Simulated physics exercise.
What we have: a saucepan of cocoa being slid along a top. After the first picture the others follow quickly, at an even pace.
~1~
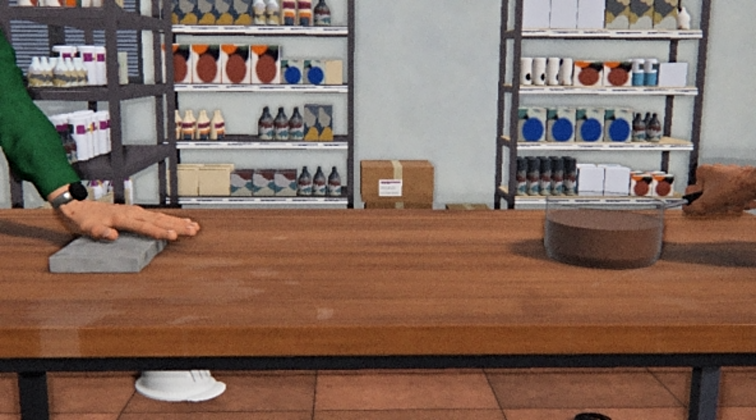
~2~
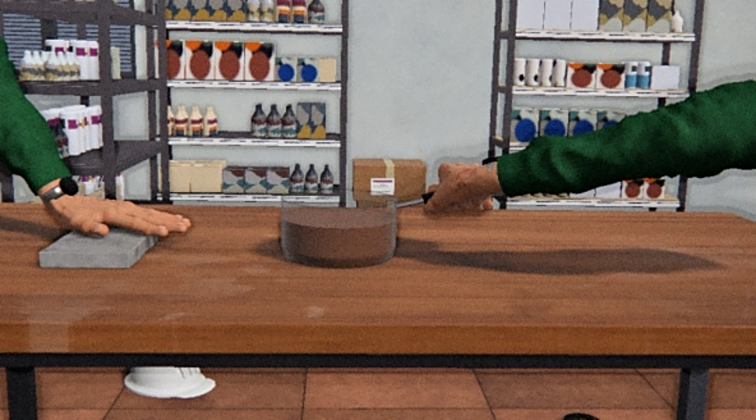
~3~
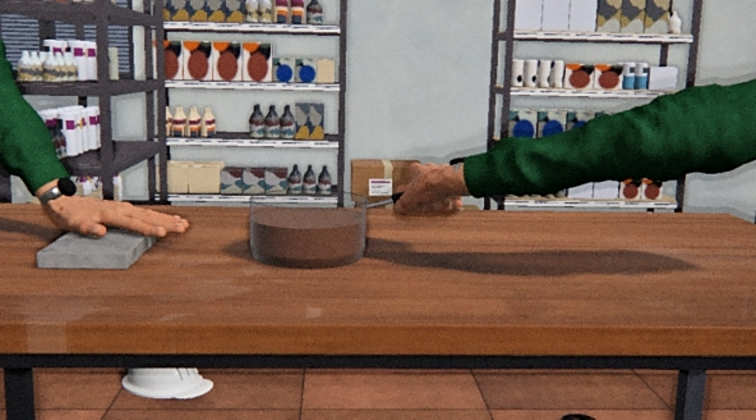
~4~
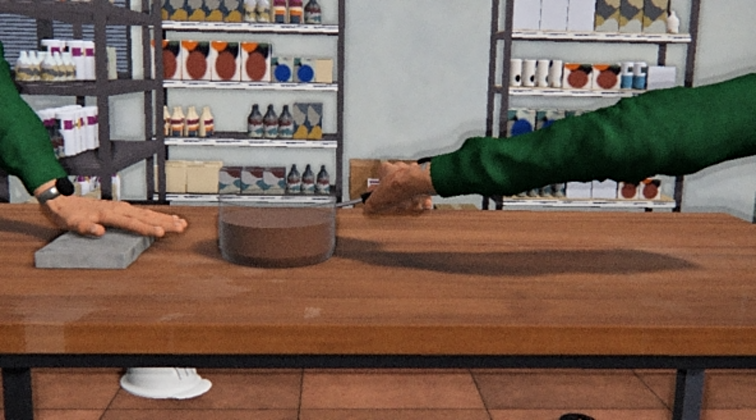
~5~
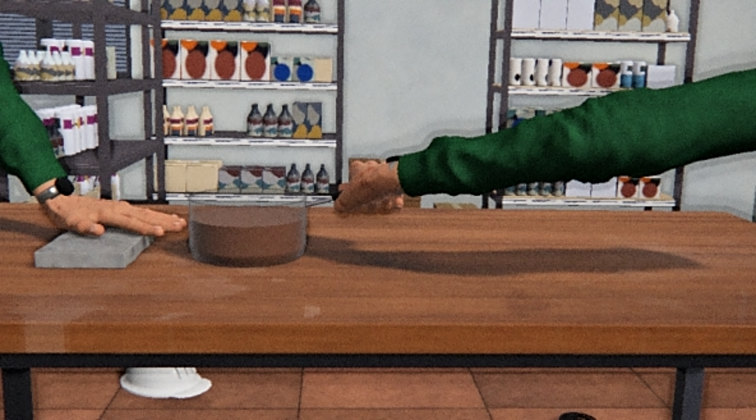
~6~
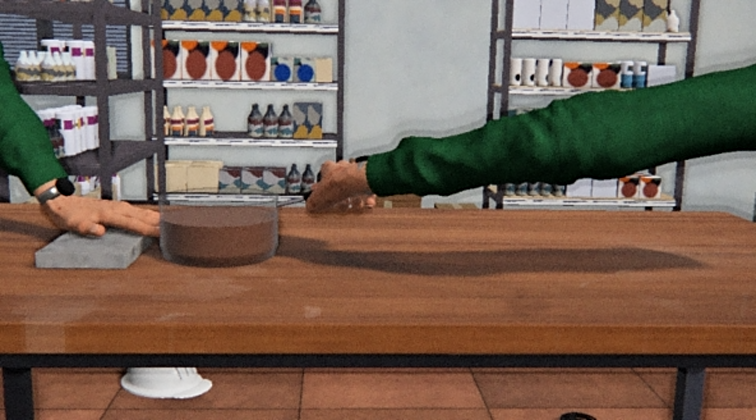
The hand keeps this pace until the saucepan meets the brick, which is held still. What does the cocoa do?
At the stop the saucepan spills.
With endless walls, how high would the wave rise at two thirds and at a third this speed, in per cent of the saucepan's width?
Near 20 and 10 in a hundred.
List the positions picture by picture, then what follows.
At rest; saucepan (602, 227) about two thirds full; brick (114, 249), in the first frame.
Under way; saucepan about two thirds full, surface at (339, 218), in the second frame.
On by 30 px; saucepan (308, 226) about two thirds full, in the third frame.
On by 30 px; saucepan about two thirds full, surface at (278, 218), in the fourth frame.
On by 30 px; saucepan (248, 224) about two thirds full, in the fifth frame.
On by 30 px; saucepan about two thirds full, surface at (220, 216); brick (101, 245), in the sixth frame.
Shortly, the saucepan meets the brick.
Then, the cocoa surges up the wall; it has lost some.
At the finish, the saucepan stands at the brick; it has lost some.
